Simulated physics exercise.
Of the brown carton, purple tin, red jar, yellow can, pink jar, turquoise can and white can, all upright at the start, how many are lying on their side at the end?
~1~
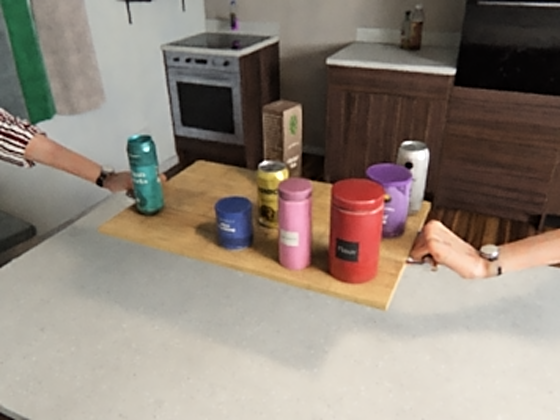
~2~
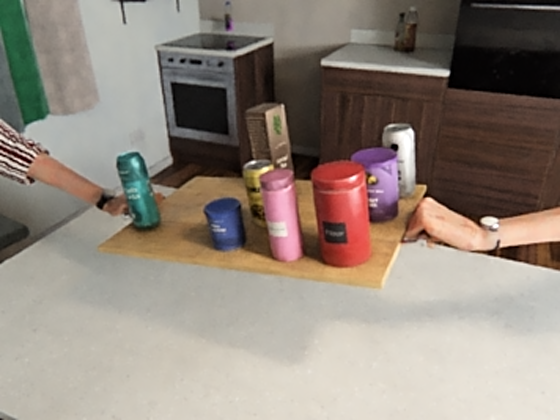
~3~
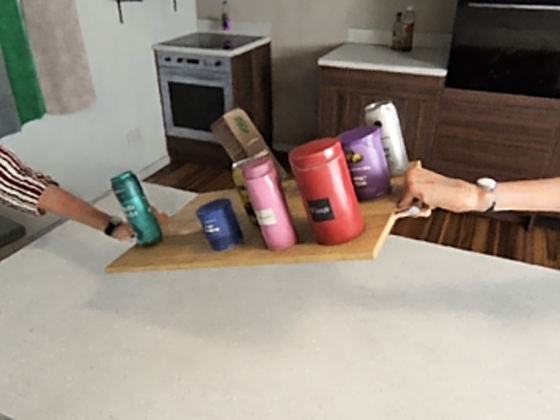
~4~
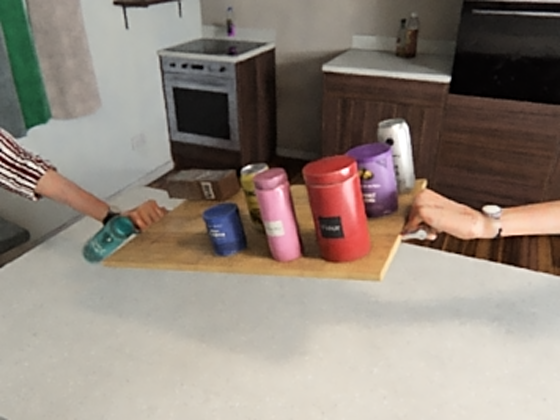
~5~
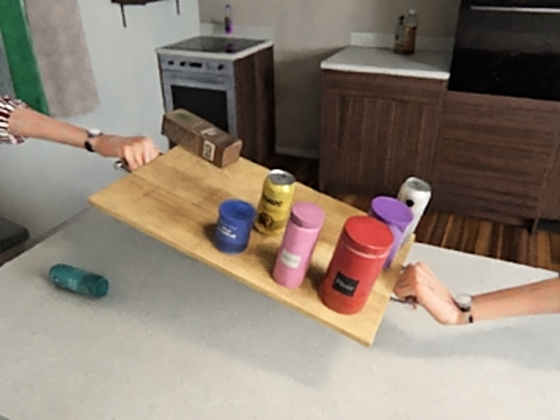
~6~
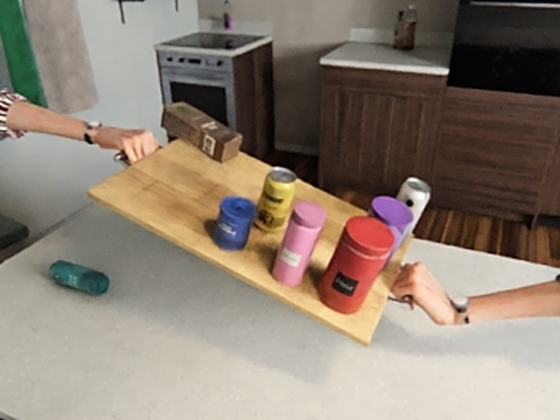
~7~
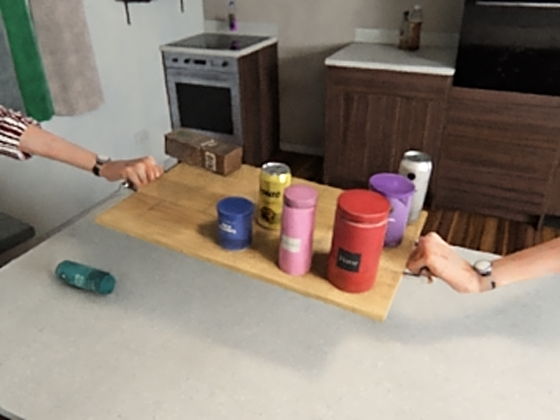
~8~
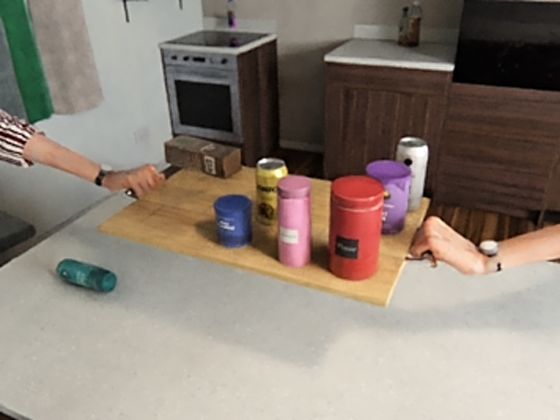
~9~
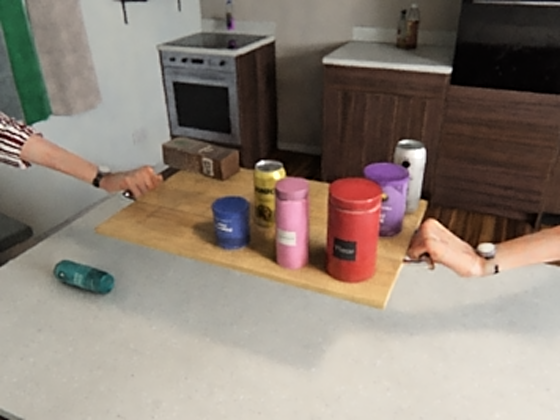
Two of them end on their side. The brown carton lies on the tray, and the turquoise can lies on the counter.
